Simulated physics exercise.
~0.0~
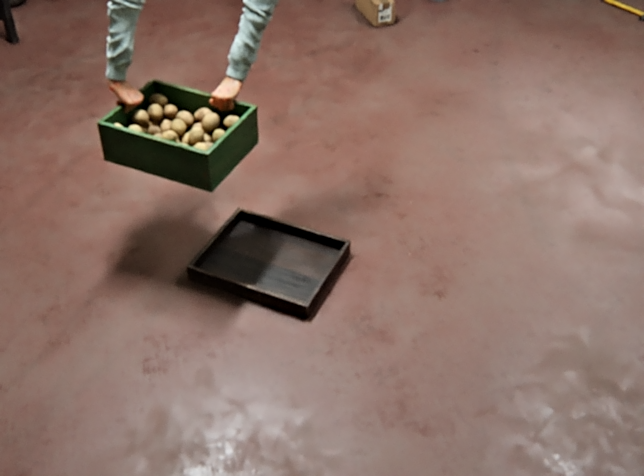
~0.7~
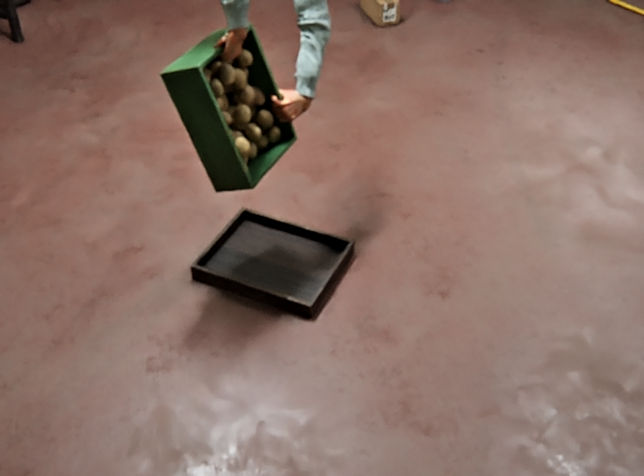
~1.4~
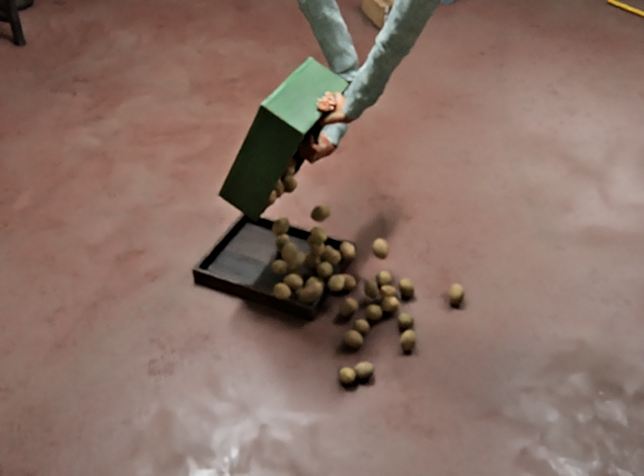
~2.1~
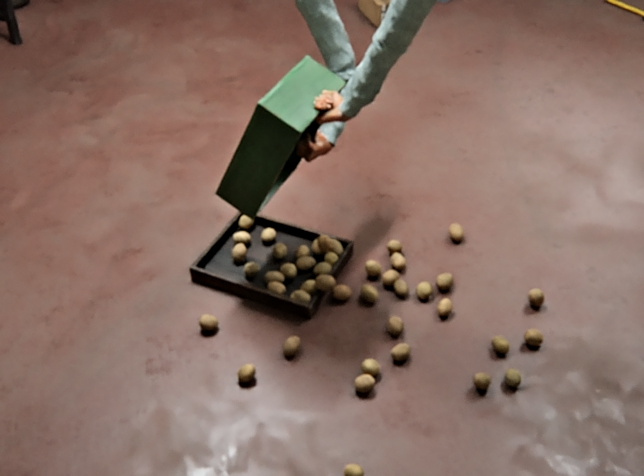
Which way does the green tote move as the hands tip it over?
The green tote moves to the right as the hands tip it over above the wooden basket.
